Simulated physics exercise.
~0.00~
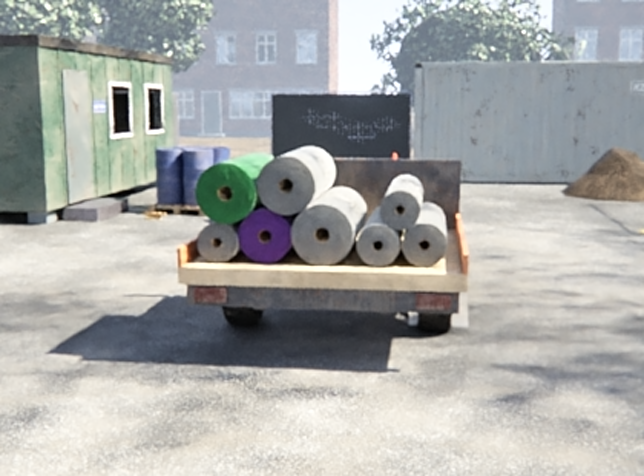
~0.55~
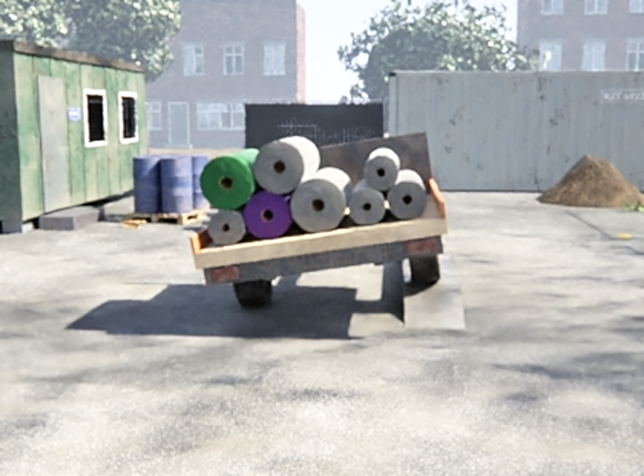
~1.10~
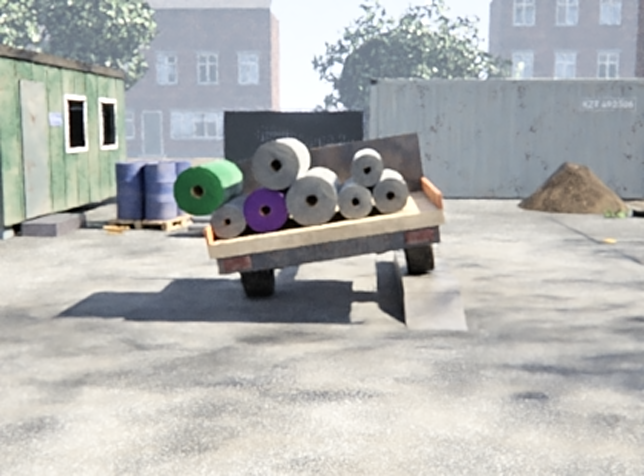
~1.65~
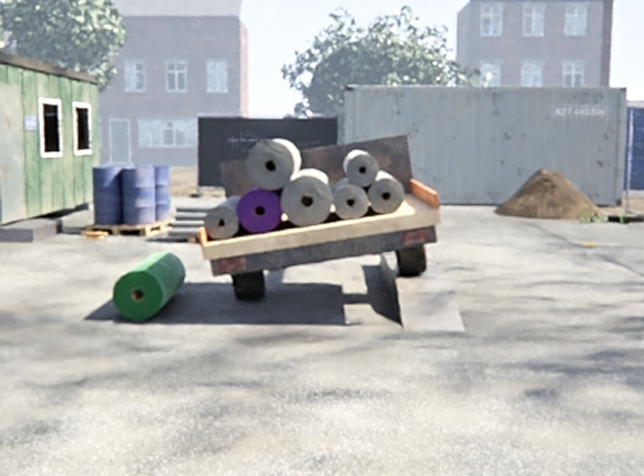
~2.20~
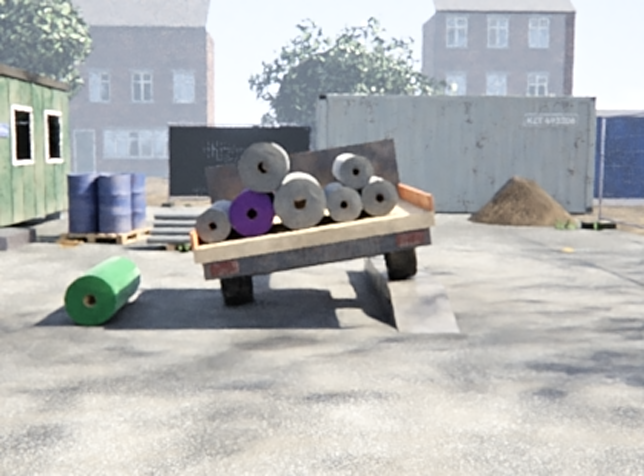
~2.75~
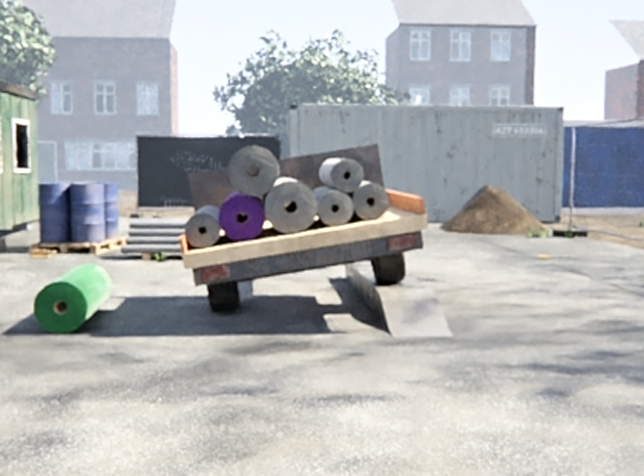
In a paved yard with containers and a green cabin, a low trailer carrying stacked rolls tilts left as its right wheel mounts a raised slab, and the green roll drops off the left side and rests on the ground while the purple one stays aboard.
